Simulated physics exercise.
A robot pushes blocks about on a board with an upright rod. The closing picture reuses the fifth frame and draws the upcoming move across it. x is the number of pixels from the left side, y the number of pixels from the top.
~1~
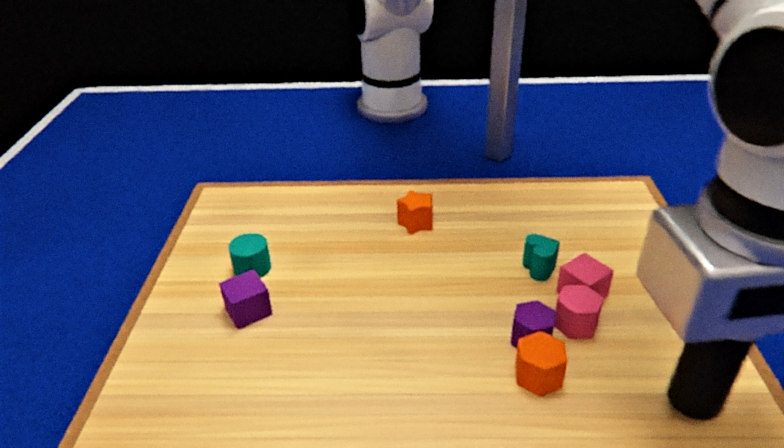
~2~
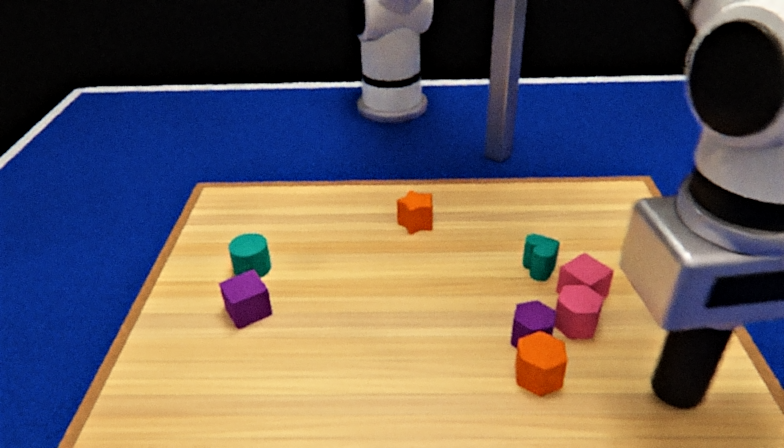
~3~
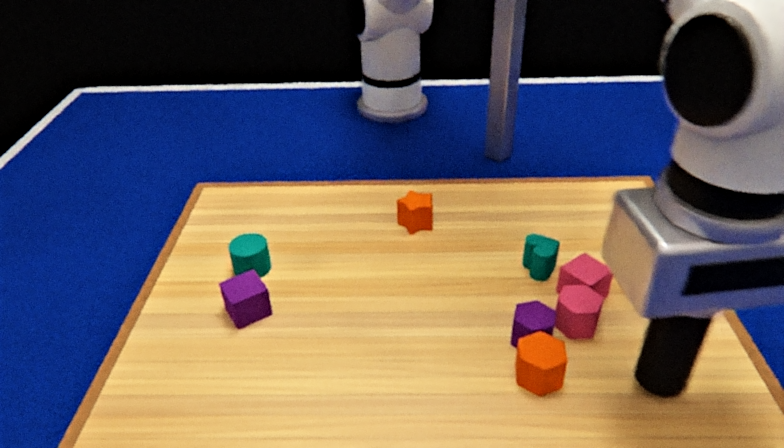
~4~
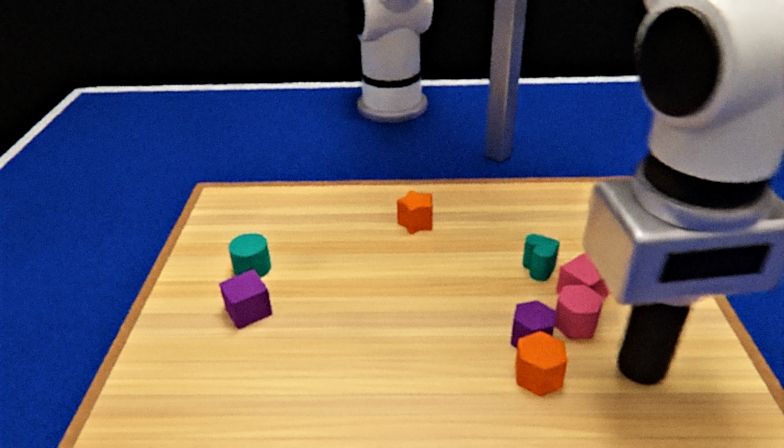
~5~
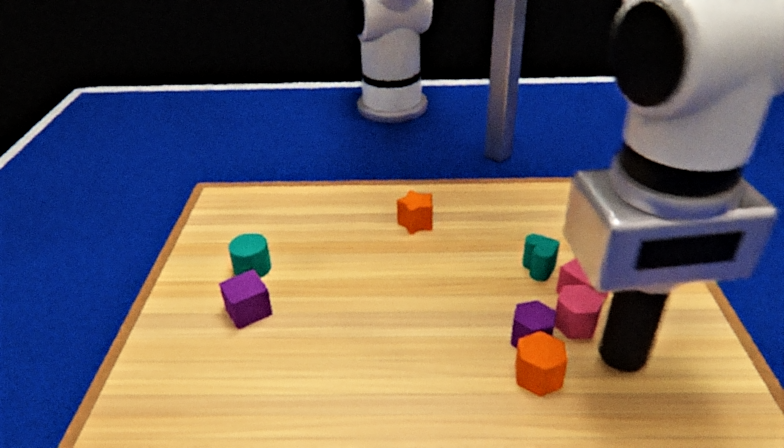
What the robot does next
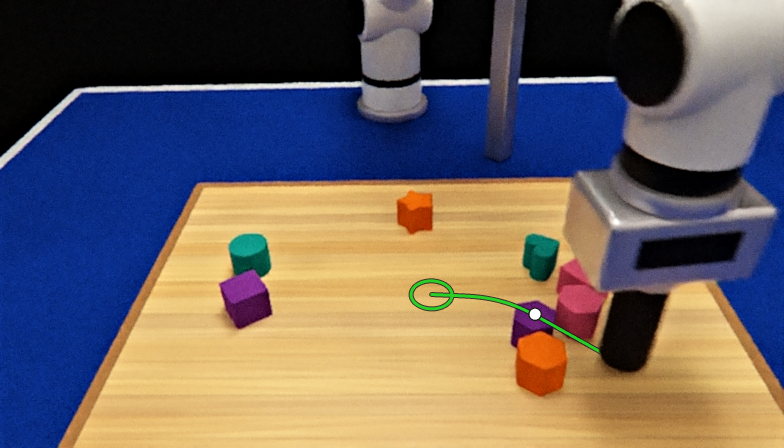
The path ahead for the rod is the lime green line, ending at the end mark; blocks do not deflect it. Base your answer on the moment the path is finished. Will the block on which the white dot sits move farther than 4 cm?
No, that is not how it ends up.
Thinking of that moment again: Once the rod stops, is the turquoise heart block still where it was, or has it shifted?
It gets displaced.
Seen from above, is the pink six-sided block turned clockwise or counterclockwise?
Bird's-eye view: Clockwise.
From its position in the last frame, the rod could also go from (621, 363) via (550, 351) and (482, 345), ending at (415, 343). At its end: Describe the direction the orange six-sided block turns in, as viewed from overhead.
Twists anticlockwise.
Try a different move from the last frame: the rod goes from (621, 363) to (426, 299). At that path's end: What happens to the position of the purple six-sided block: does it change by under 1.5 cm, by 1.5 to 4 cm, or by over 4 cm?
Result: Over 4 cm.
Drawn move, from (621, 363) by way of (556, 327) and (496, 300) to (432, 295); the dot is on the purple six-sided block.
On the path given first. One third of the way, rod at (557, 320); purple six-sided block at (524, 312), turned 30° anticlockwise; pink six-sided block at (543, 272), turned 25° clockwise.
Two thirds of the way, rod at (495, 292); purple six-sided block at (513, 311), turned 65° anticlockwise; turquoise heart block at (546, 238); pink six-sided block at (523, 254), turned 90° clockwise.
At the end, rod at (432, 287); purple six-sided block at (513, 311), turned 65° anticlockwise; turquoise heart block at (546, 238); pink six-sided block at (523, 254), turned 90° clockwise; pink square block still.
